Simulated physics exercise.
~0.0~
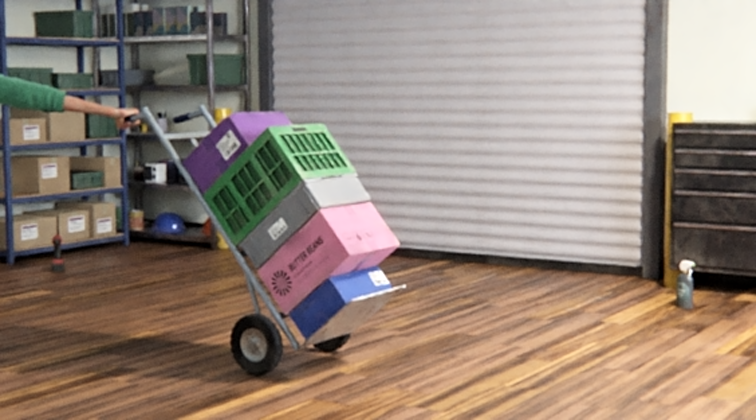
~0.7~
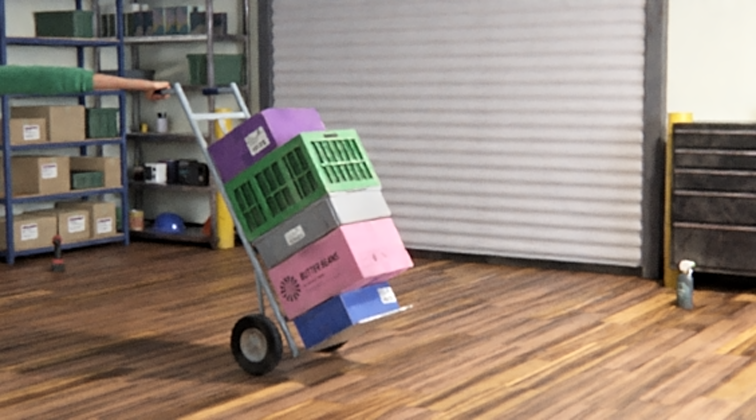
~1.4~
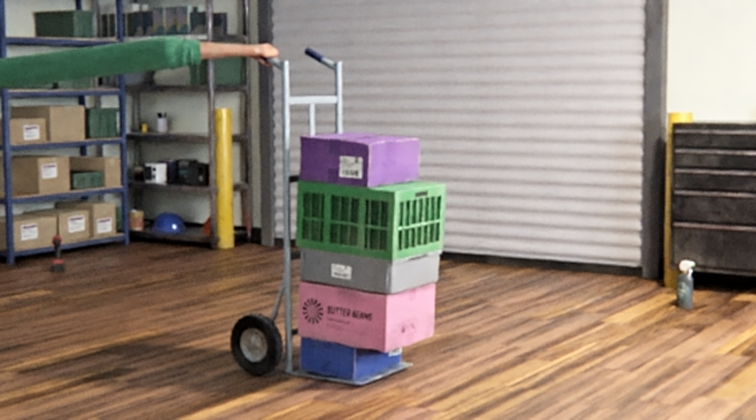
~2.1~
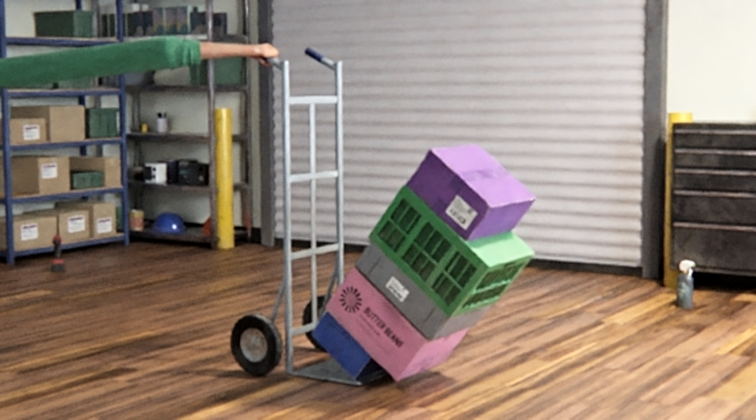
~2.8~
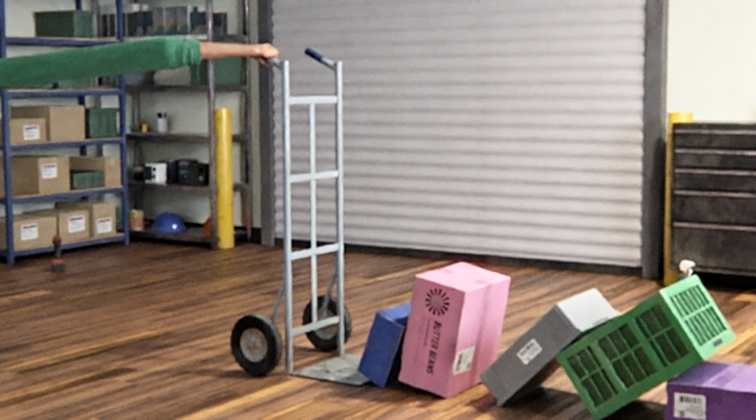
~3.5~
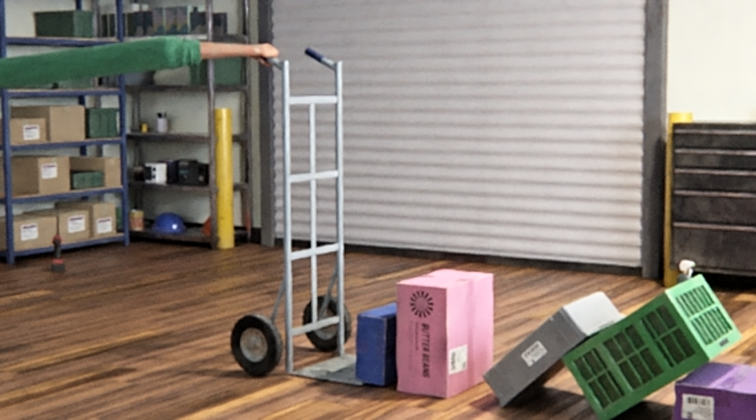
In a storage room, an outstretched arm swings a loaded hand truck upright and five stacked boxes topple forward onto the floor.
